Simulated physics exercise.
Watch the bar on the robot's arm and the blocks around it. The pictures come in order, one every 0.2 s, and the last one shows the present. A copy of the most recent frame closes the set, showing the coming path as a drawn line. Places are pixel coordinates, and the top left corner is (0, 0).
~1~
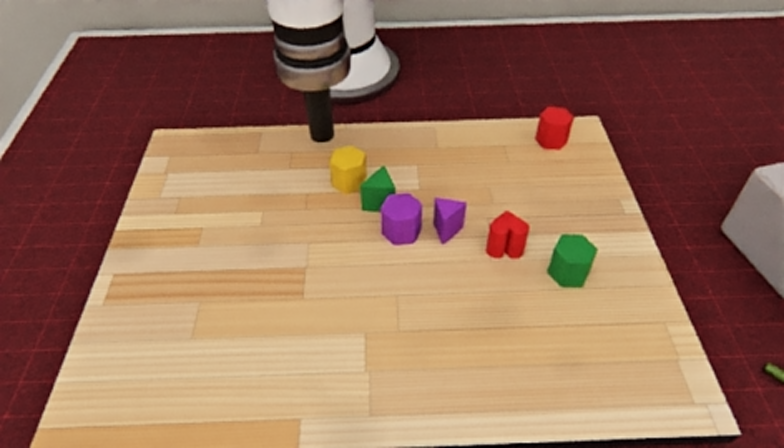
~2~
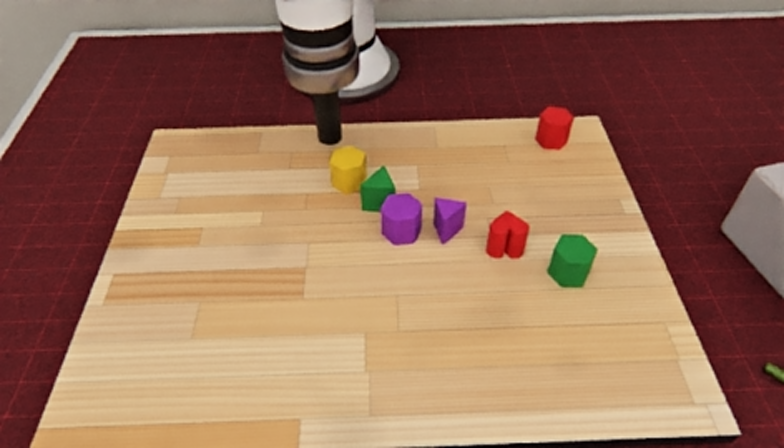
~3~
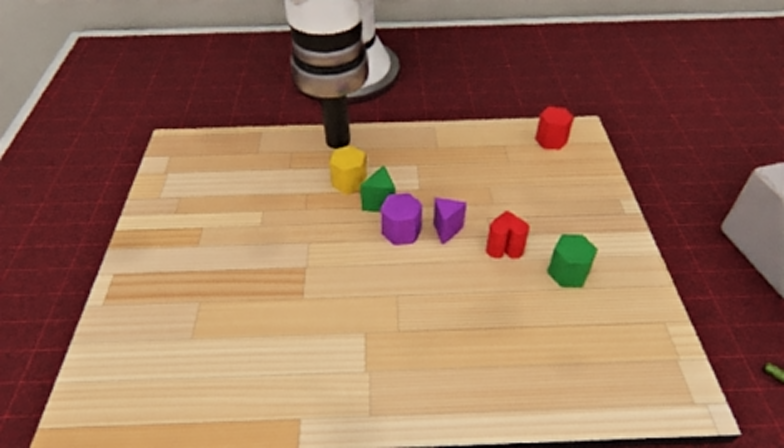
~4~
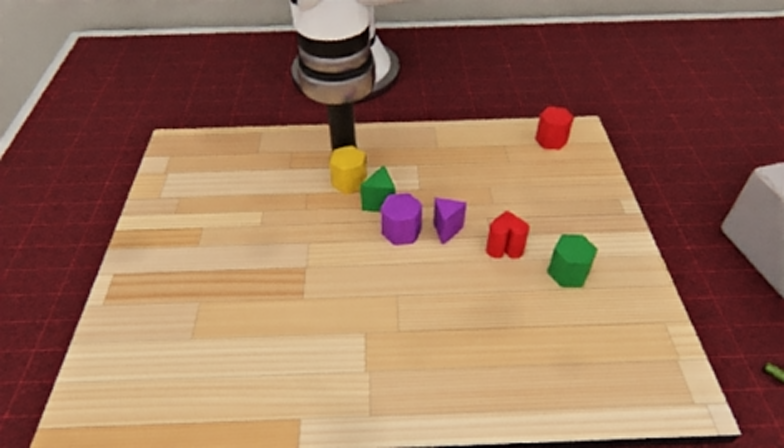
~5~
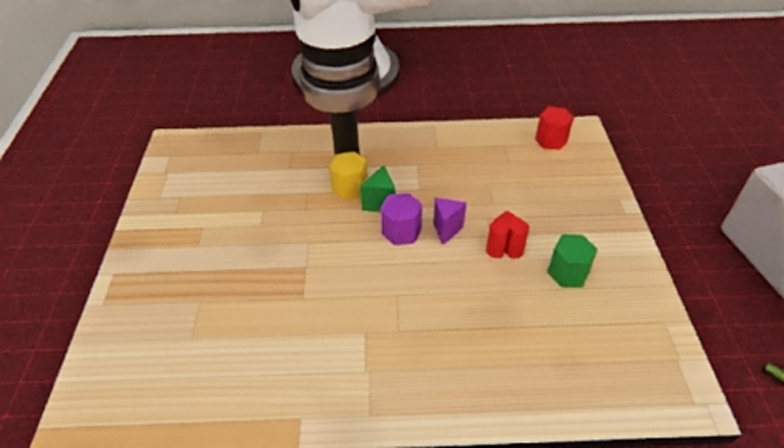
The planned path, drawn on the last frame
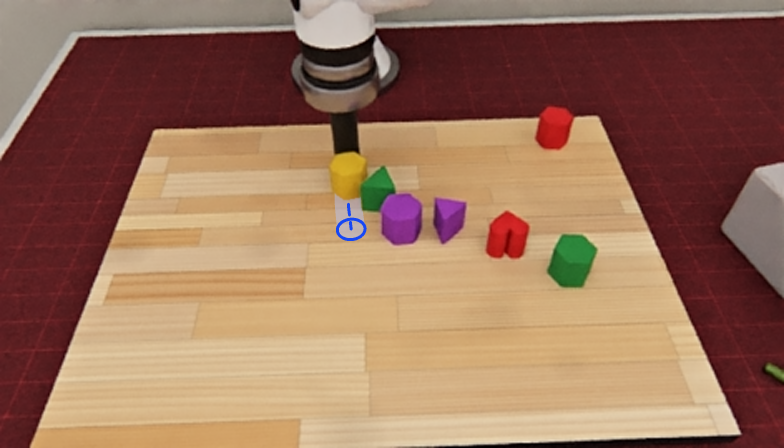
At first, a robot arm holds its dark bar near the back edge of a wooden board, behind a yellow hexagon and other coloured blocks. The bar shifts slightly right, then moves forward to the yellow hexagon and nudges it a little toward the viewer, while the other blocks stay still.
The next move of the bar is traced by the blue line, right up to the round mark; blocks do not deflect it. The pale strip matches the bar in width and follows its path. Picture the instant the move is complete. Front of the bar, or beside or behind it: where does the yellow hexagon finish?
Carried ahead at the end.
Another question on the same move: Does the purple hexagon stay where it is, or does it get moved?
It stays.
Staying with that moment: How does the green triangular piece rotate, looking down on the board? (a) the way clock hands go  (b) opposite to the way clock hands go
My pick is b.
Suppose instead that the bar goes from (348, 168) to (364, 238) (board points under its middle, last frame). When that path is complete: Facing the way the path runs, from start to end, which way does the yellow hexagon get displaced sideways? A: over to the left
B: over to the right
The correct letter is B.
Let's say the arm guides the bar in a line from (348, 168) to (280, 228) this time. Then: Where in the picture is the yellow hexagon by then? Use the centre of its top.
Roughly at (345, 176).
The line goes from (348, 168) through (348, 187) and (349, 208) to (351, 229).
The first path, step by step. One third of the way, bar at (347, 176); yellow hexagon at (346, 184).
Two thirds of the way, bar at (348, 196); yellow hexagon at (345, 205); green triangular piece at (381, 181), turned 25° anticlockwise.
At the end, bar at (350, 217); yellow hexagon at (344, 228), turned 25° clockwise; green triangular piece at (381, 181), turned 25° anticlockwise; purple hexagon unmoved.
